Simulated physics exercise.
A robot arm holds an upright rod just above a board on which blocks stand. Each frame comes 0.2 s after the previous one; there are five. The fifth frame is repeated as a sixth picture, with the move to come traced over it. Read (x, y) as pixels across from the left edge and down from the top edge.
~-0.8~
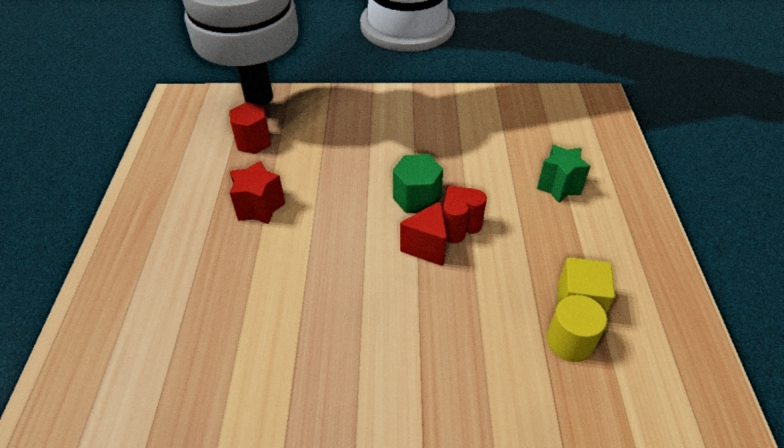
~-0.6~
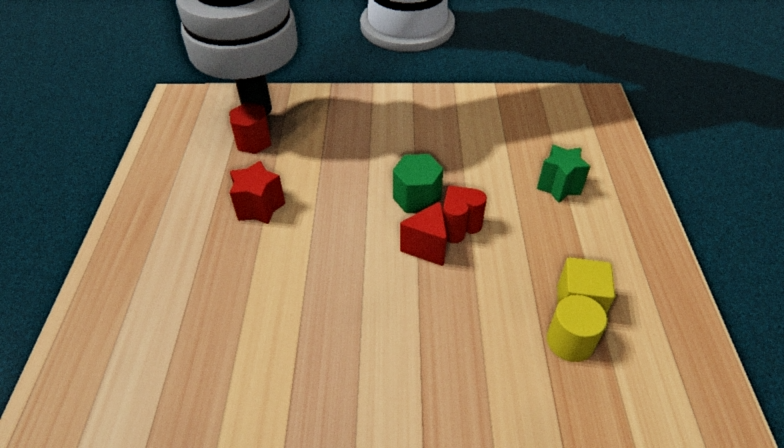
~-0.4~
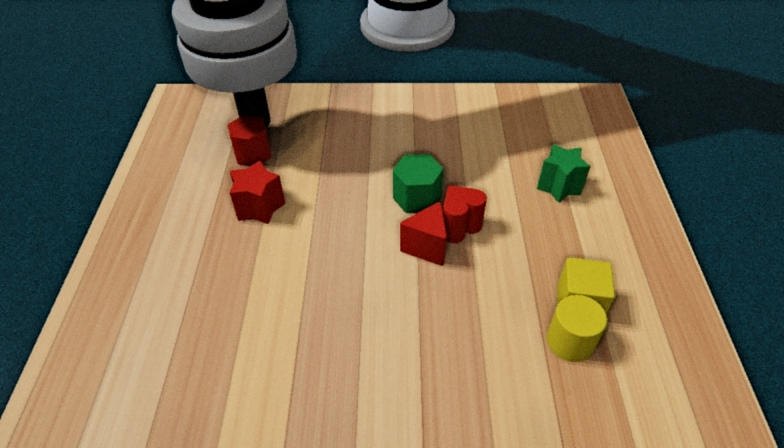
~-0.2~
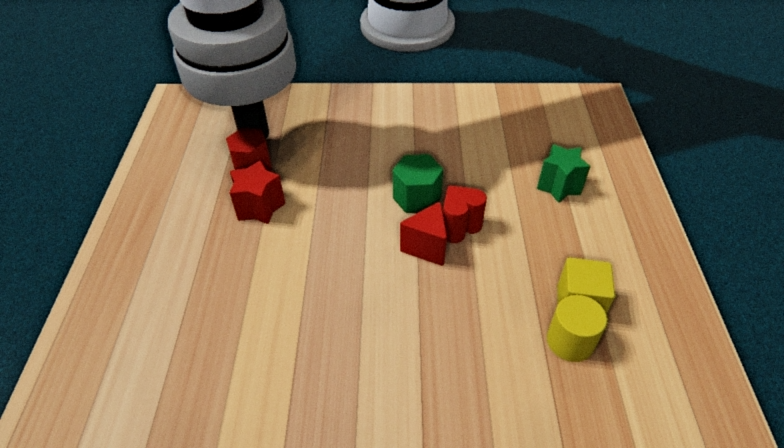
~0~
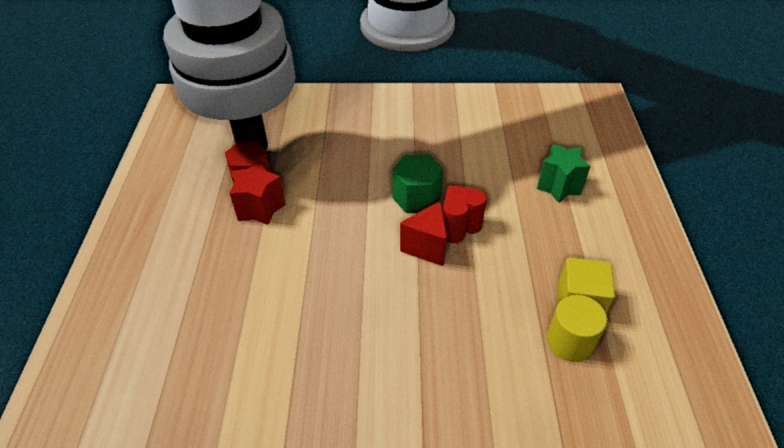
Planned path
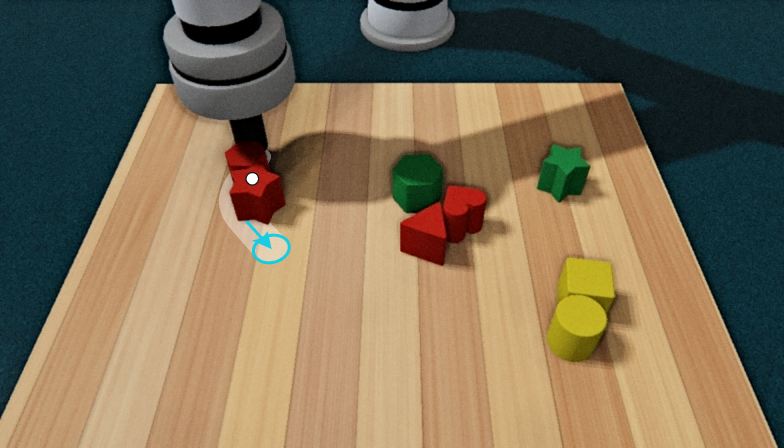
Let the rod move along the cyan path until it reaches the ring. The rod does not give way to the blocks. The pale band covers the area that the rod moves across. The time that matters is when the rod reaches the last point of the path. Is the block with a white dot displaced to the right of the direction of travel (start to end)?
No.
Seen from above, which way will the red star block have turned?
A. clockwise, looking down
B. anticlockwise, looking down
The correct letter is B.
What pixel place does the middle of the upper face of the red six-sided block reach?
In the picture, it is at (243, 251).
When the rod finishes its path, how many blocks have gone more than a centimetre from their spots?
I'd say two blocks get shifted by more than about 1 cm.
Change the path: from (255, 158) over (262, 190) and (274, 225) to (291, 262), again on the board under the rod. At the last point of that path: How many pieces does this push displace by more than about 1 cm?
Number moved: 2.
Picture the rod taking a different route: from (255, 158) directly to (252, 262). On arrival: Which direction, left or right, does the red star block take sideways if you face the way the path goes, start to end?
Left-hand side.
The line goes from (255, 158) via (238, 188) and (245, 220), ending at (271, 249); the dot is on the red star block.
What follows on the original path. One third of the way, rod (234, 178); red six-sided block (236, 184), turned 30° anticlockwise; red star block (263, 203), turned 15° anticlockwise.
Two thirds of the way, rod (242, 209); red six-sided block (240, 219), turned 20° anticlockwise; red star block (282, 224), turned 55° anticlockwise.
At the end, rod (269, 238); red six-sided block (243, 251), turned 35° clockwise; red star block (300, 235), turned 95° anticlockwise.
